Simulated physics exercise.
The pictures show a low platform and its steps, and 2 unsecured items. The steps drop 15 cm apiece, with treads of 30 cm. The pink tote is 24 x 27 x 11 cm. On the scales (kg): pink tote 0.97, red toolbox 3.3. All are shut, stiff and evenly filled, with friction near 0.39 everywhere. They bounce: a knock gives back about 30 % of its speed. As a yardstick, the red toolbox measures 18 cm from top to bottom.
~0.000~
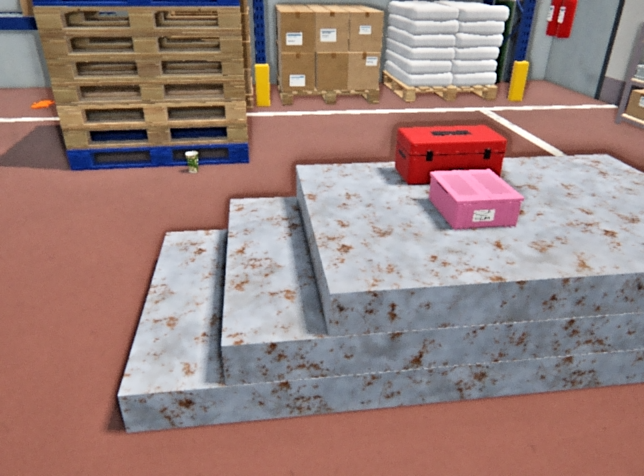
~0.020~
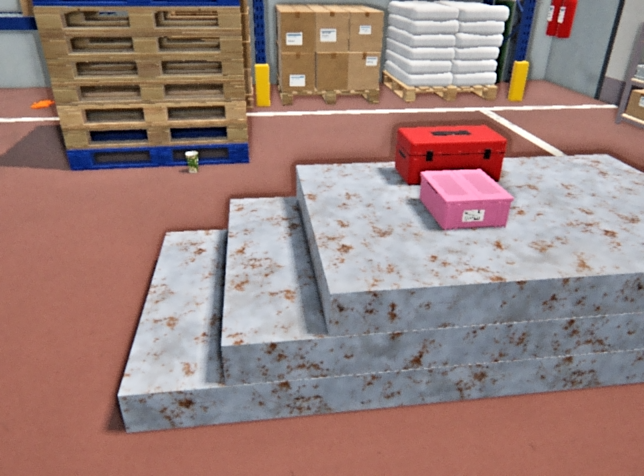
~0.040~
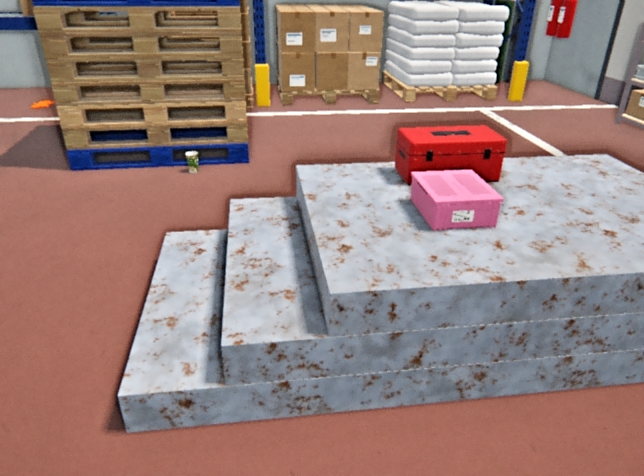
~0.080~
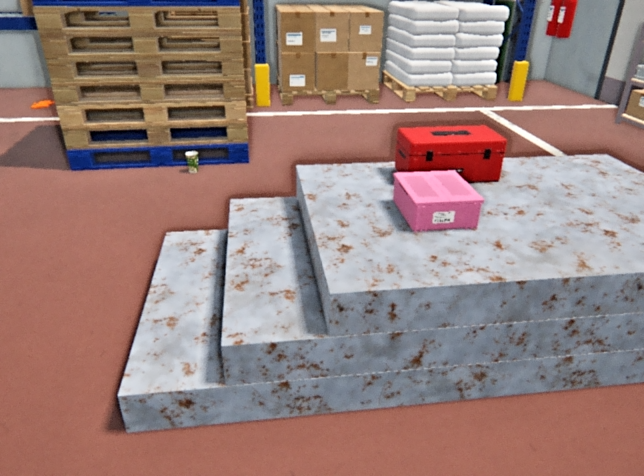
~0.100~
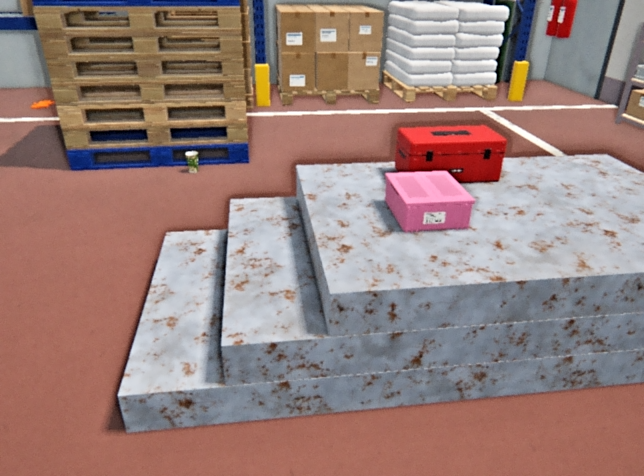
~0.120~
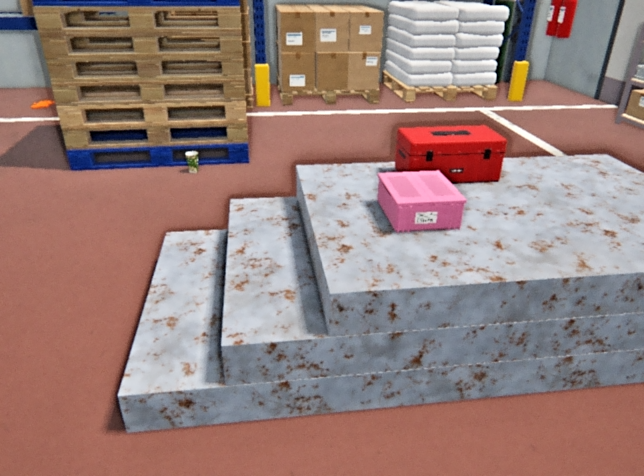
A pink box slides left across a low stepped platform, passing before a still red toolbox.
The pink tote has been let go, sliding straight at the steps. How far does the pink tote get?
It ends upstairs still.
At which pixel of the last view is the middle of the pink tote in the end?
Near (342, 204).
After 0.22 s, 25 cm to the first step; pink tote near (383, 202).
After 0.32 s, 17 cm to the first step; pink tote near (359, 204).
After 0.42 s, 12 cm to the first step; pink tote near (345, 204).
At rest (0.9 s), 11 cm to the first step; red toolbox in place, give or take 12 cm. Seen from the same camera at the end, pink tote near (342, 204).
